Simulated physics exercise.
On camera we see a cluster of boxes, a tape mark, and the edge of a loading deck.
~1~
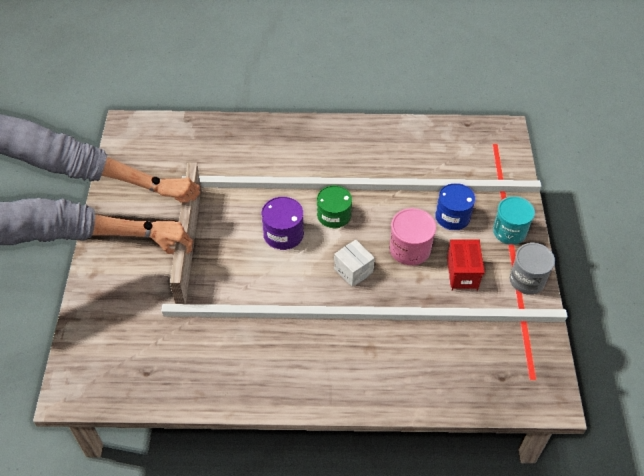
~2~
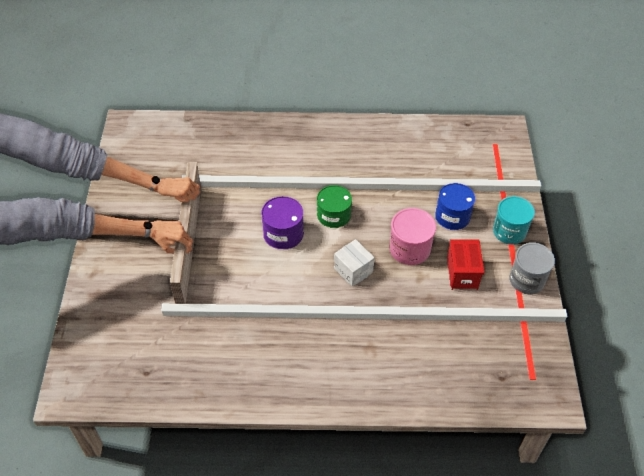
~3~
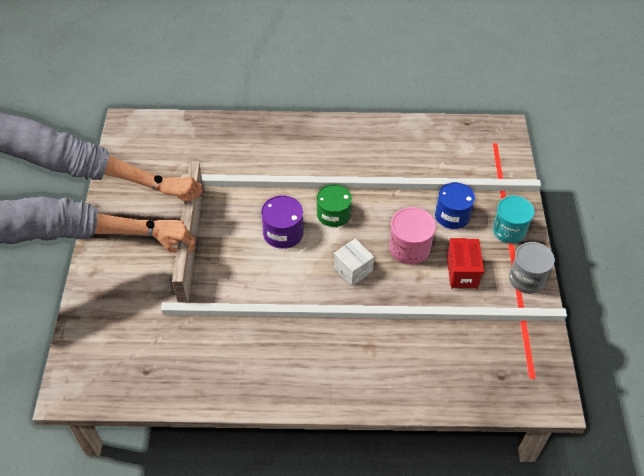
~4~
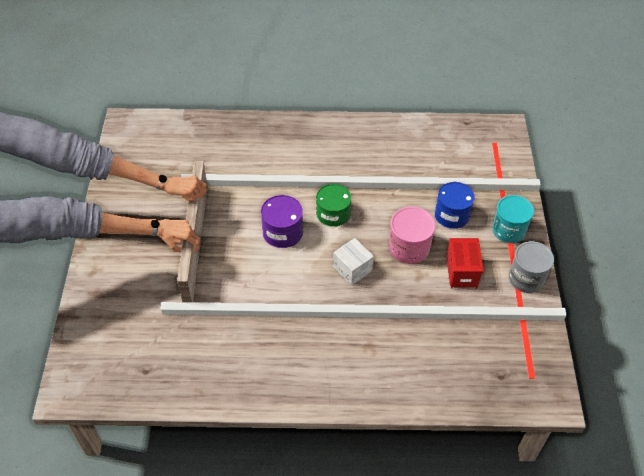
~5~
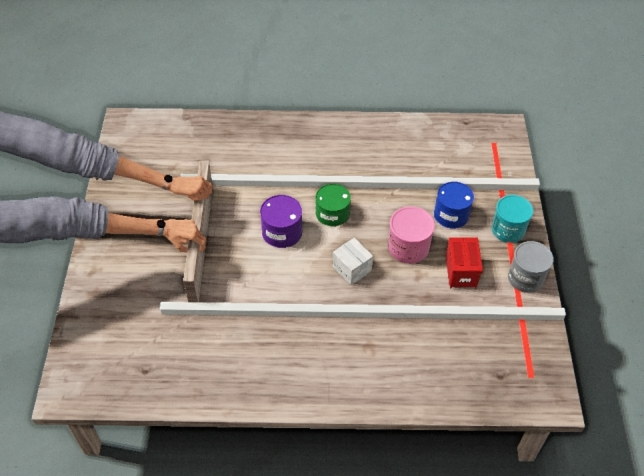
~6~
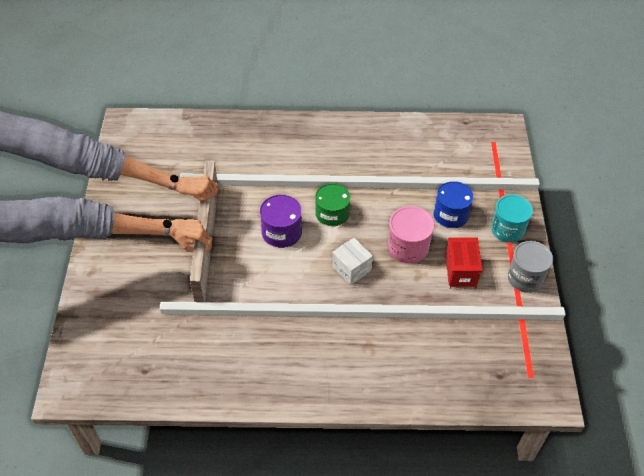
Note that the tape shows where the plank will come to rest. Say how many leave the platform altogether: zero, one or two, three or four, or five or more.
No fewer than five are pushed off.
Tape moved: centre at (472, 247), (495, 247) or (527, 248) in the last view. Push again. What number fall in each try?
Per try: 1; 2; 5.
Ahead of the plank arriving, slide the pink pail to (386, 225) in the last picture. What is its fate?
Note: Pink pail leaves the top.
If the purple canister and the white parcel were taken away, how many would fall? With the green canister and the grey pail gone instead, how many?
Result: 3, then 3.
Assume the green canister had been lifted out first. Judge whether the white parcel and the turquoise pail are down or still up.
In that case the white parcel remains in place while the turquoise pail falls away.
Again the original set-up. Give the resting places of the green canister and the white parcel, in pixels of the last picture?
Around (522, 195) and around (532, 273).
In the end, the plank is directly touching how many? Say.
It touches 3.
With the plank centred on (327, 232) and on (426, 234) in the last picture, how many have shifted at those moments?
First 2, after that 6.
Soon after, none off yet; grey pail at rest near (529, 267); turquoise pail at rest near (511, 219); red tote at rest near (463, 263).
Then, none off yet; grey pail at rest near (529, 267); turquoise pail at rest near (511, 219); red tote moved a little near (470, 266).
Further on, none off yet; grey pail moved a little near (547, 269); turquoise pail moved a little near (531, 224); red tote moved about its own width near (511, 282).
By the end, the number that fall off is five or more; fallen, pink pail, blue canister, red tote, turquoise pail and grey pail.
